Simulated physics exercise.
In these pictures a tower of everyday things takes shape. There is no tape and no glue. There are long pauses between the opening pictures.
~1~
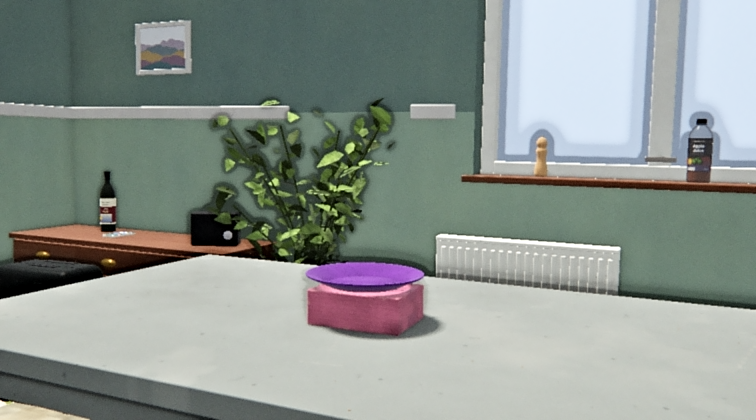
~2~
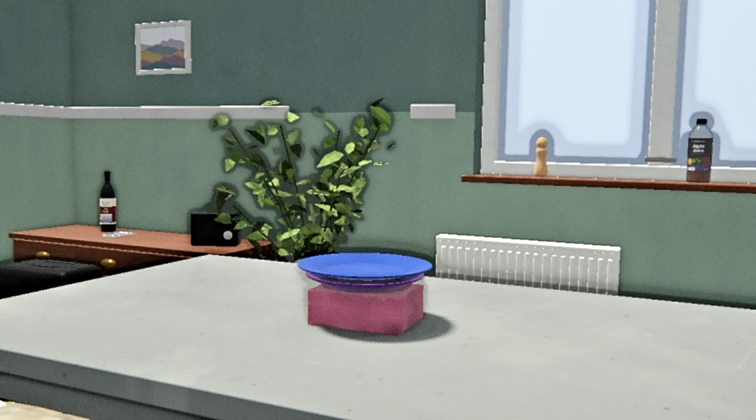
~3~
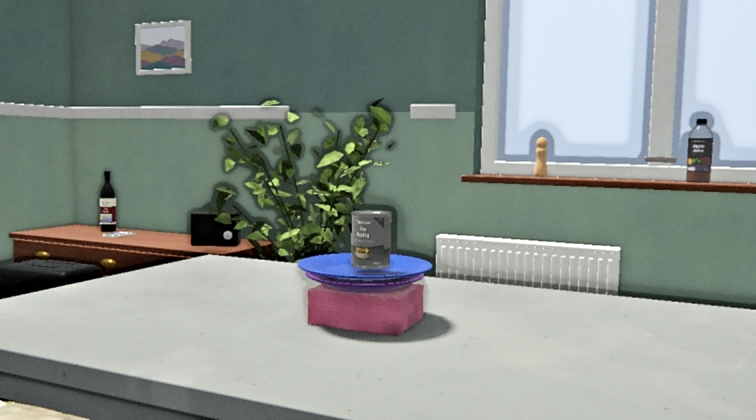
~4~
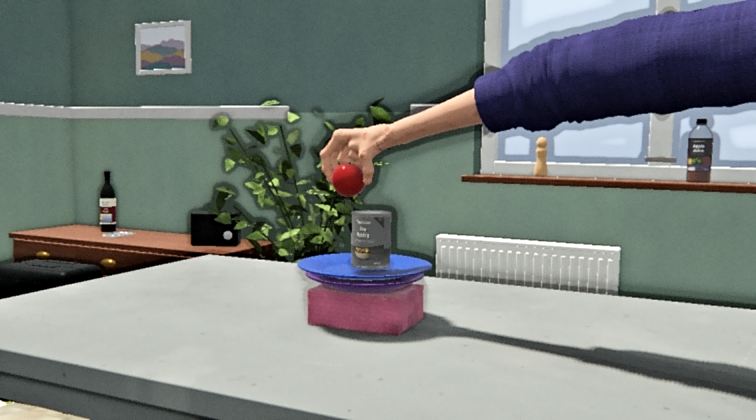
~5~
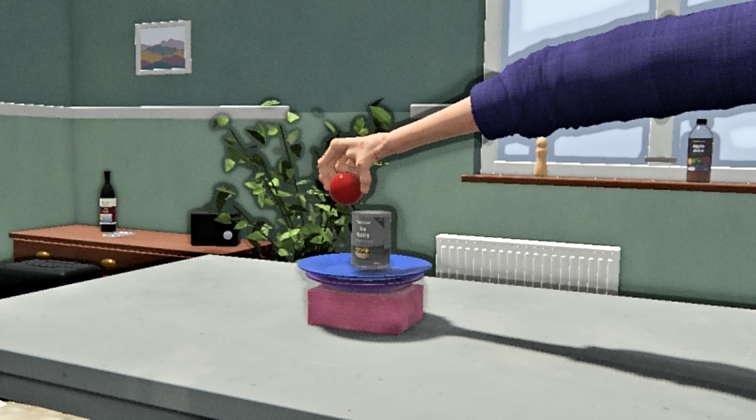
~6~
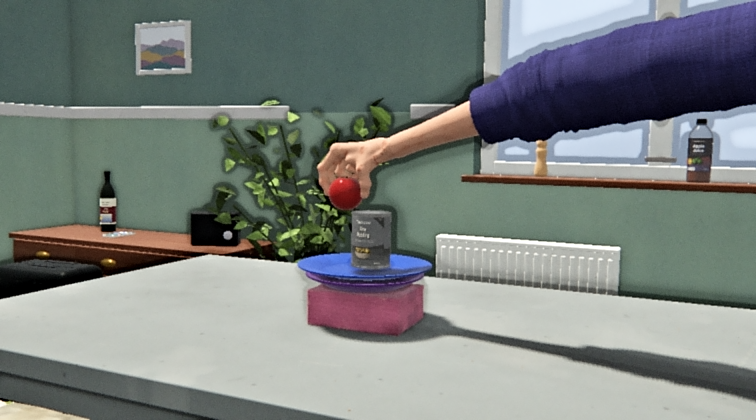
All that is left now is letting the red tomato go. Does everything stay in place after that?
No, something drops.
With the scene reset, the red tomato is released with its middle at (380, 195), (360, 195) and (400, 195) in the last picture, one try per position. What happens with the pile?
Case one: It stands firm; case two: It stands firm; case three: It topples.
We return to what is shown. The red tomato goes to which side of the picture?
It goes to the left.
Then, 0.30 s later than the last frame, red tomato now fallen.
Then, 1.00 s later than the last frame, nothing new.
Then, 2.30 s later than the last frame, red tomato resting near (316, 245).
When it is over, fallen, red tomato; the other 4 as before. End places, in pixels of the last picture, red tomato near (315, 245). The pile comes apart.
